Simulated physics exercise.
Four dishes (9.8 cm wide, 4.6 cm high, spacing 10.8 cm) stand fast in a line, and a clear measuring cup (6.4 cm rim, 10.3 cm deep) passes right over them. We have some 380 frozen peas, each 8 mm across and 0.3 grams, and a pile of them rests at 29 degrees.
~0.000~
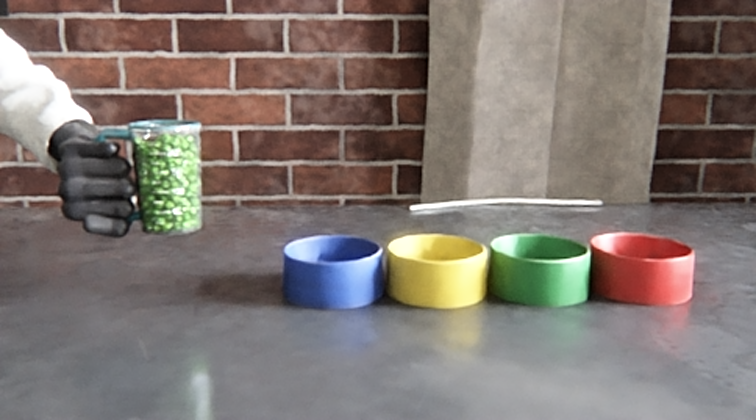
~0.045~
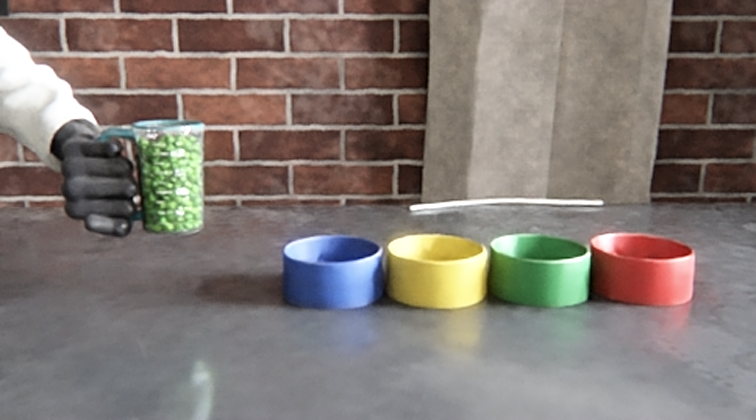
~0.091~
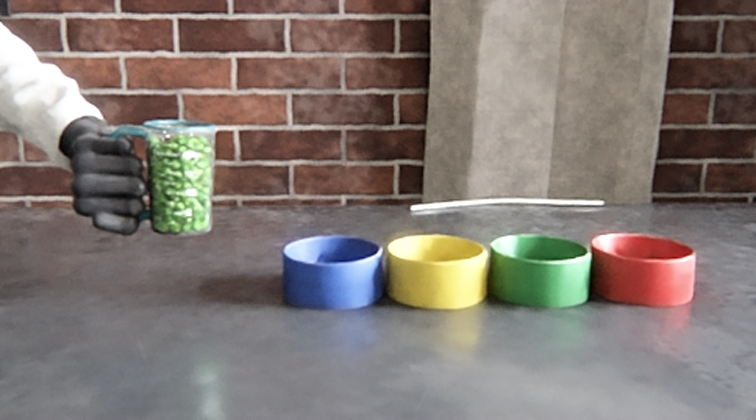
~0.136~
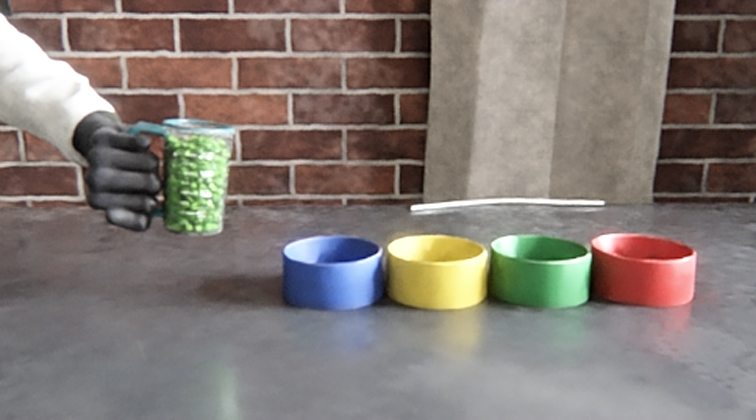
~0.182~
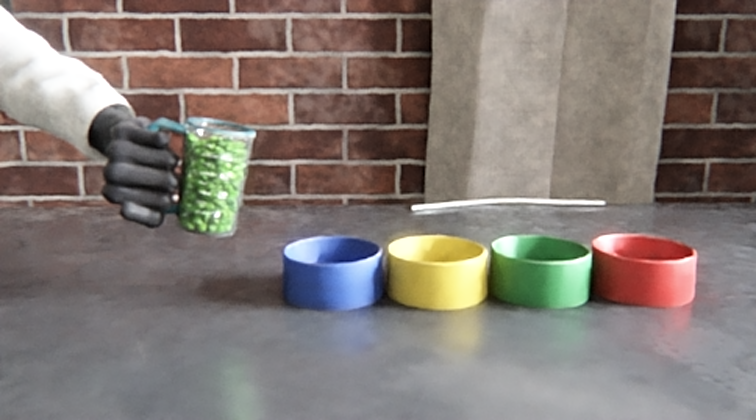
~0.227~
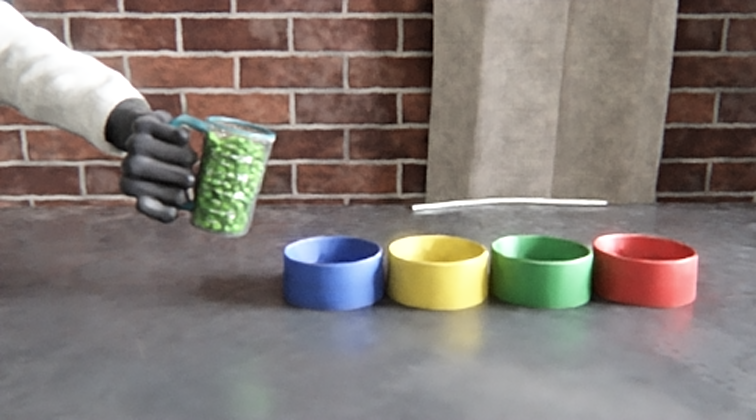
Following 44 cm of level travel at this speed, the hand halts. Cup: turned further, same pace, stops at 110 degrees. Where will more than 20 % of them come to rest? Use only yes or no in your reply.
Red dish: Yes; blue dish: No; green dish: No; yellow dish: No; counter: No.
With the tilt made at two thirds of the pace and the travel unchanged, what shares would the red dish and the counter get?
Result: Red dish 100, counter 0.
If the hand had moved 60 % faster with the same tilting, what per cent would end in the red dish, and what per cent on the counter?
Then the red dish gets 90 and the counter 10.
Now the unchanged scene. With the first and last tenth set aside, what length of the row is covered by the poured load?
About 9 cm.
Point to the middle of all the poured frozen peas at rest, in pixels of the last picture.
Approximately (652, 270) in the last picture.
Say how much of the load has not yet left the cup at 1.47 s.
20 per cent.
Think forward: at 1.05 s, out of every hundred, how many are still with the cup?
Close to 95 % of the load.
Then, at 0.72 s, tilt 62 degrees; cup holds 100 %.
After 1.05 s, tilt 93 degrees; cup holds 95 %.
After 1.47 s, tilt 110 degrees; cup holds 20 %, red 65 %.
By 2.4 s all is still; red 90 %, blue 0 %, green 0 %, yellow 0 %, counter 10 %.
